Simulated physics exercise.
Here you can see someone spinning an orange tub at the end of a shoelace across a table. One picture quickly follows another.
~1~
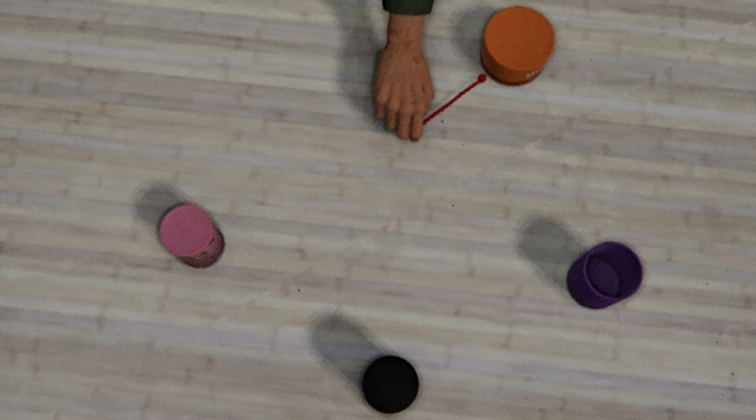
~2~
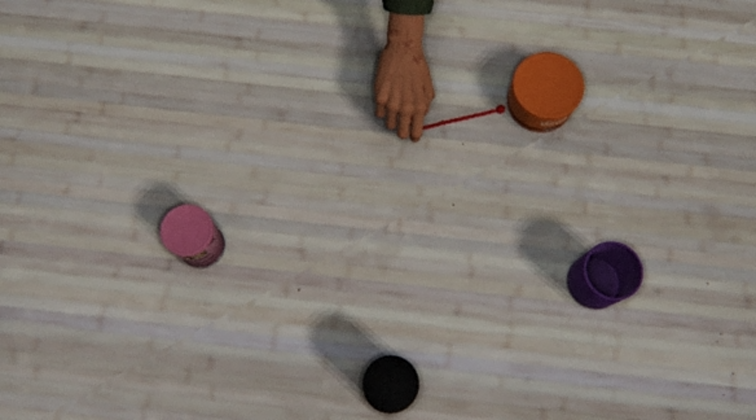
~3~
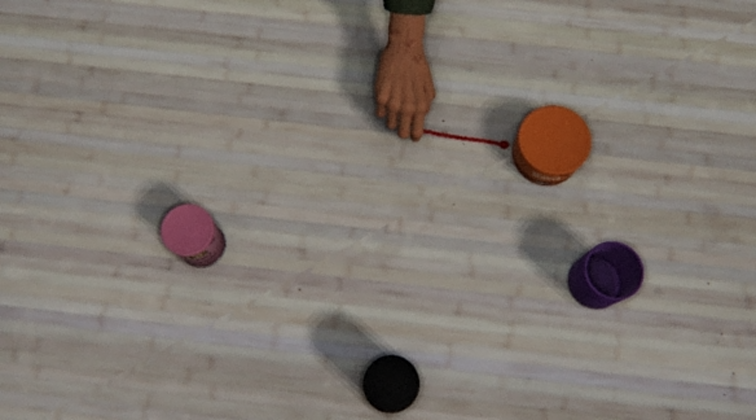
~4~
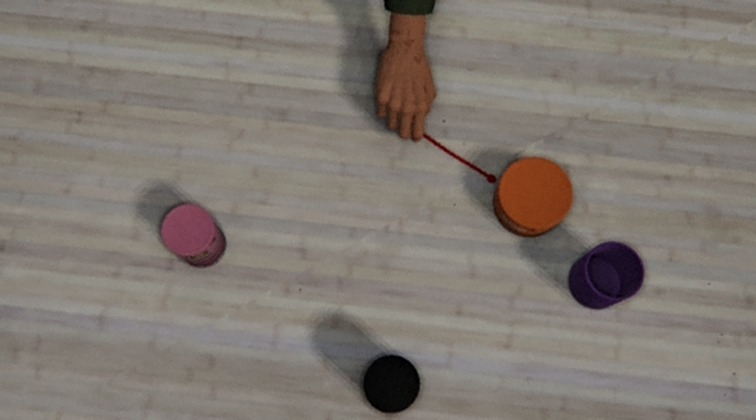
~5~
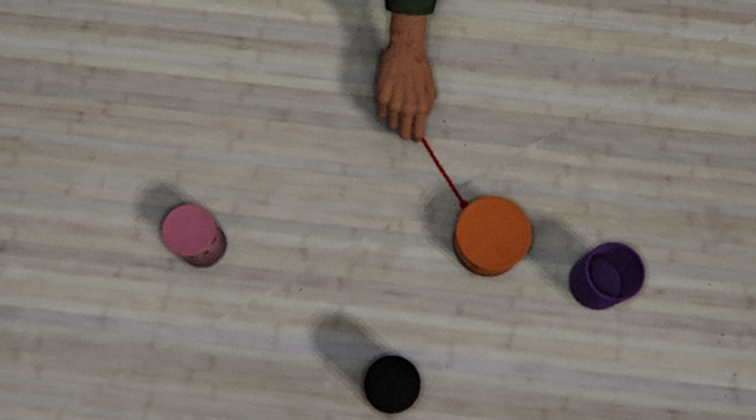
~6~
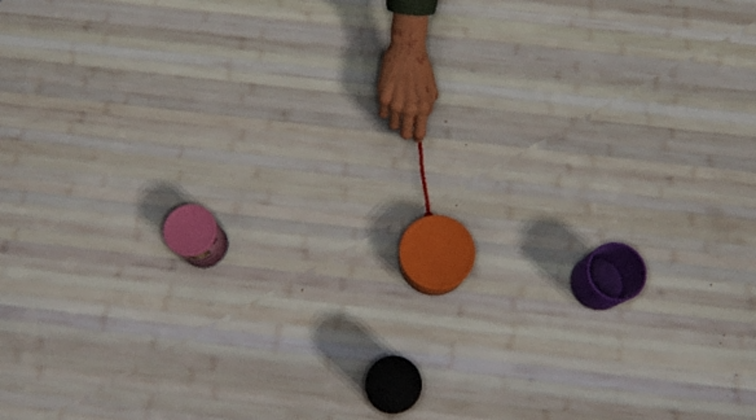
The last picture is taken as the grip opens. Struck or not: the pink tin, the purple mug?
Pink tin: Struck, purple mug: Not struck.
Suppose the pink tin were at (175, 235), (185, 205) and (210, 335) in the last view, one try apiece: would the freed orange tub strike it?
Taking the tries in turn, it is knocked, then it is knocked, and finally it is left alone.
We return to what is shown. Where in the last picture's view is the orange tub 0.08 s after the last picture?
Somewhere about (318, 253), I'd say.
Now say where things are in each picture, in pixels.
The first picture shows orange tub (520, 37); pink tin (186, 230); purple mug (613, 271); black jar (391, 384).
The second picture shows orange tub (549, 84).
The third picture shows orange tub (555, 139).
The fourth picture shows orange tub (536, 192).
The fifth picture shows orange tub (494, 233).
The sixth picture shows orange tub (438, 252); pink tin (190, 230); purple mug (617, 271); black jar (394, 384); going round clockwise.
Then, 0.08 s on from there, tub near (318, 253).
Then, 0.20 s on from there, tub near (248, 253); pink tin pushed aside.
In the end, tub near (246, 254); pink tin pushed aside. The pink tin gets hit and the purple mug escapes it.
